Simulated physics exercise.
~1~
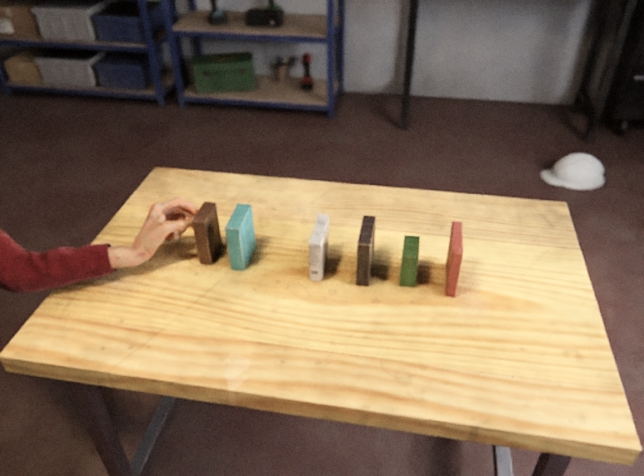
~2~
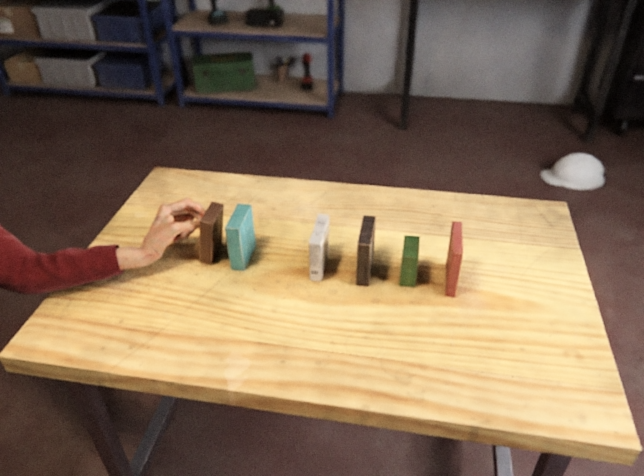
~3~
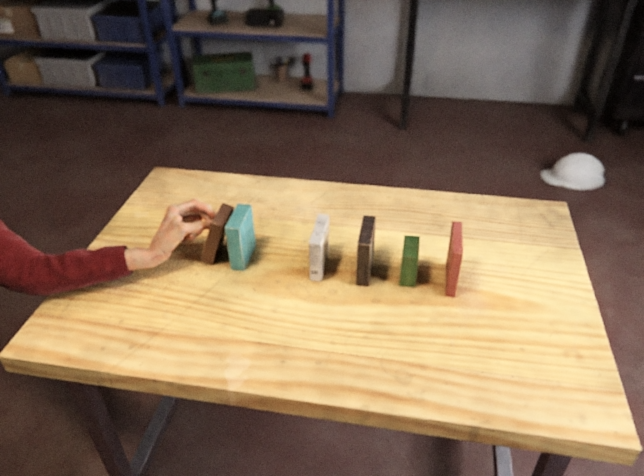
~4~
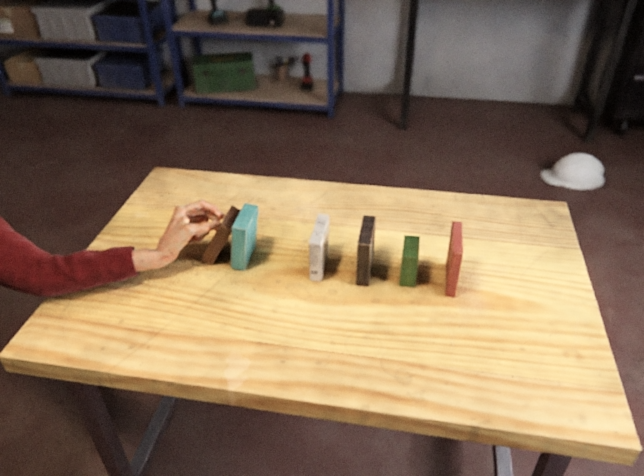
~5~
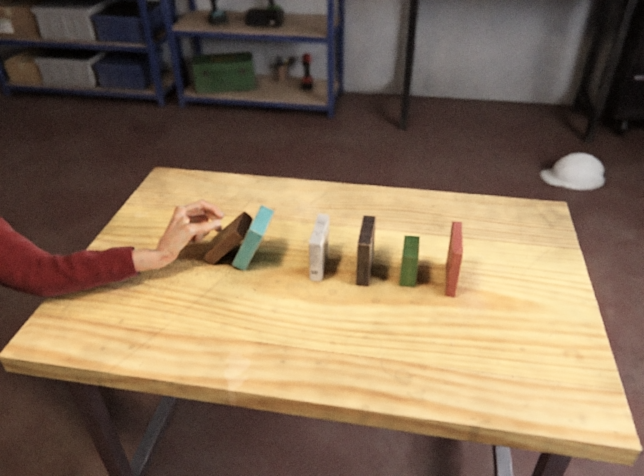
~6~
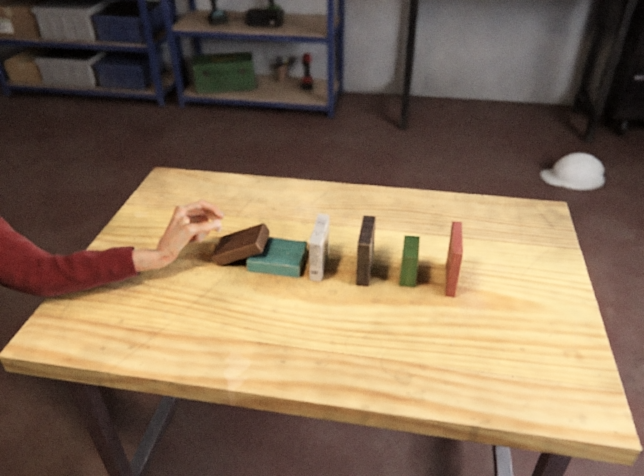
To begin with, six upright blocks stand in a row on a wooden table, and a hand in a red sleeve reaches in from the left to touch the brown one at that end. The fingers push the brown block to the right until it leans against the turquoise board. The brown block tips further, and the turquoise board starts to lean too. Both topple to the right, the turquoise board landing on its side just short of the white packet with the brown block resting against it. The white, black, green and red pieces remain standing.
